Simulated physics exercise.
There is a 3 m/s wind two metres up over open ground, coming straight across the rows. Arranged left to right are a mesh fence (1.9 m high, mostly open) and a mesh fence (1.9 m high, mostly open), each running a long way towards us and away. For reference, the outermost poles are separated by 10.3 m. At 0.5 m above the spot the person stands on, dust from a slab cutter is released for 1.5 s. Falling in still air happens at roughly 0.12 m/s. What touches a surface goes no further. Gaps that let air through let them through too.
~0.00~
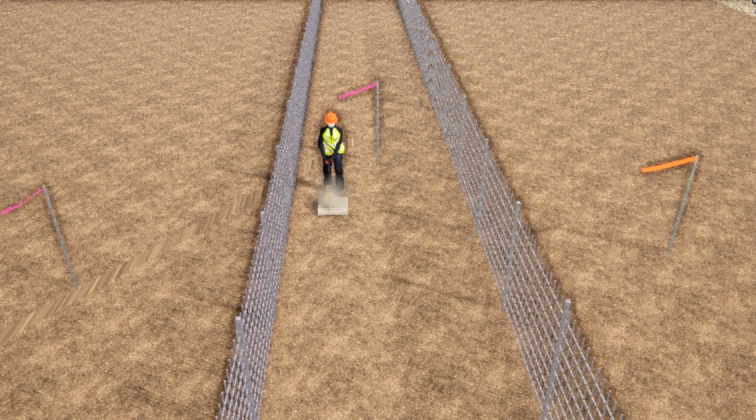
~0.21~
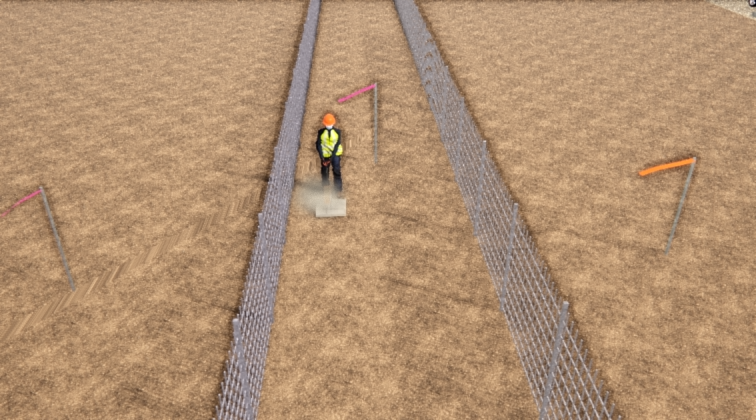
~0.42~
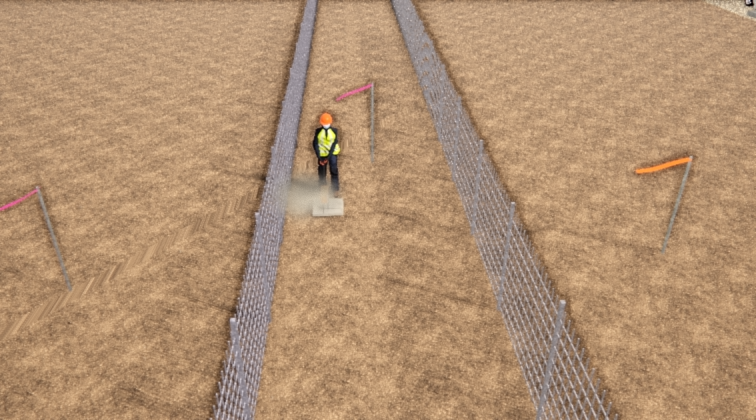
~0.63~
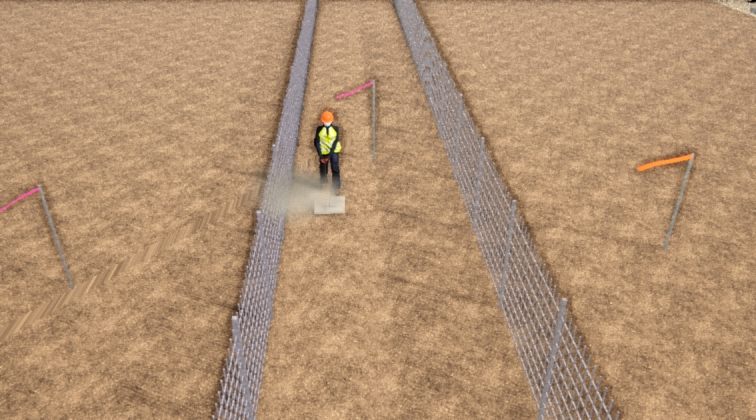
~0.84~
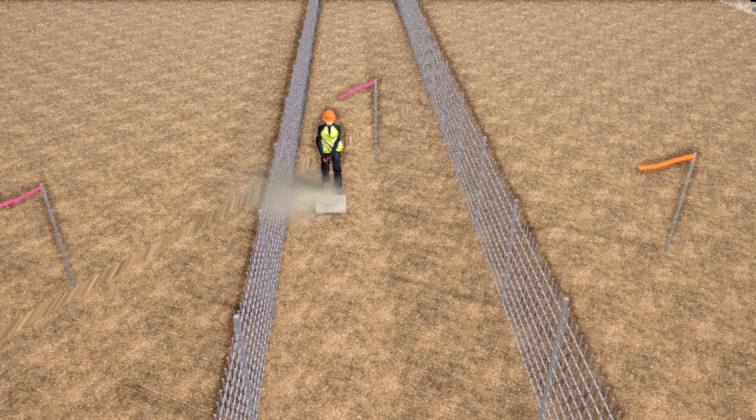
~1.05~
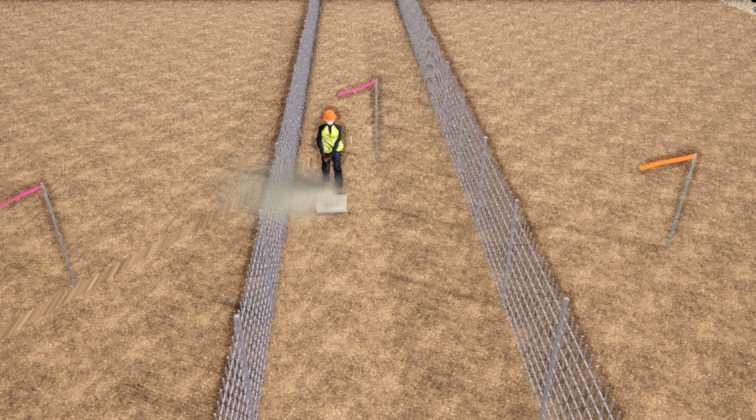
Pale dust starts as a small puff at the feet of a worker in an orange helmet and yellow vest, standing between two long mesh fences. It stretches leftward, reaches the left fence and spreads past it as a thin, widening haze, while pink and orange ribbons stream left from their poles.
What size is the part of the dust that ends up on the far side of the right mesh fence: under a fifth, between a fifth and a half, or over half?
Less than a fifth.
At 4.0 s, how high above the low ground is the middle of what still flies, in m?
0.8 m.
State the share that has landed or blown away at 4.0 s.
My guess would be close to 30 percent.
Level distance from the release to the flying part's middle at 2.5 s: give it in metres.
It comes to roughly 2.5 m.
After 2.5 s, 0 % is beyond the right mesh fence; 14 % has touched down or left; the middle of what still flies is 0.5 m above the low ground, near (210, 193).
After 4.0 s, 0 % is beyond the right mesh fence; 32 % has touched down or left; the middle of what still flies is 0.9 m above the low ground, near (90, 179).
After 8.0 s, 0 % is beyond the right mesh fence; 50 % has touched down or left.
After 20.0 s, 0 % is beyond the right mesh fence; 96 % has touched down or left.
After 45.0 s, 0 % is beyond the right mesh fence; 100 % has touched down or left.
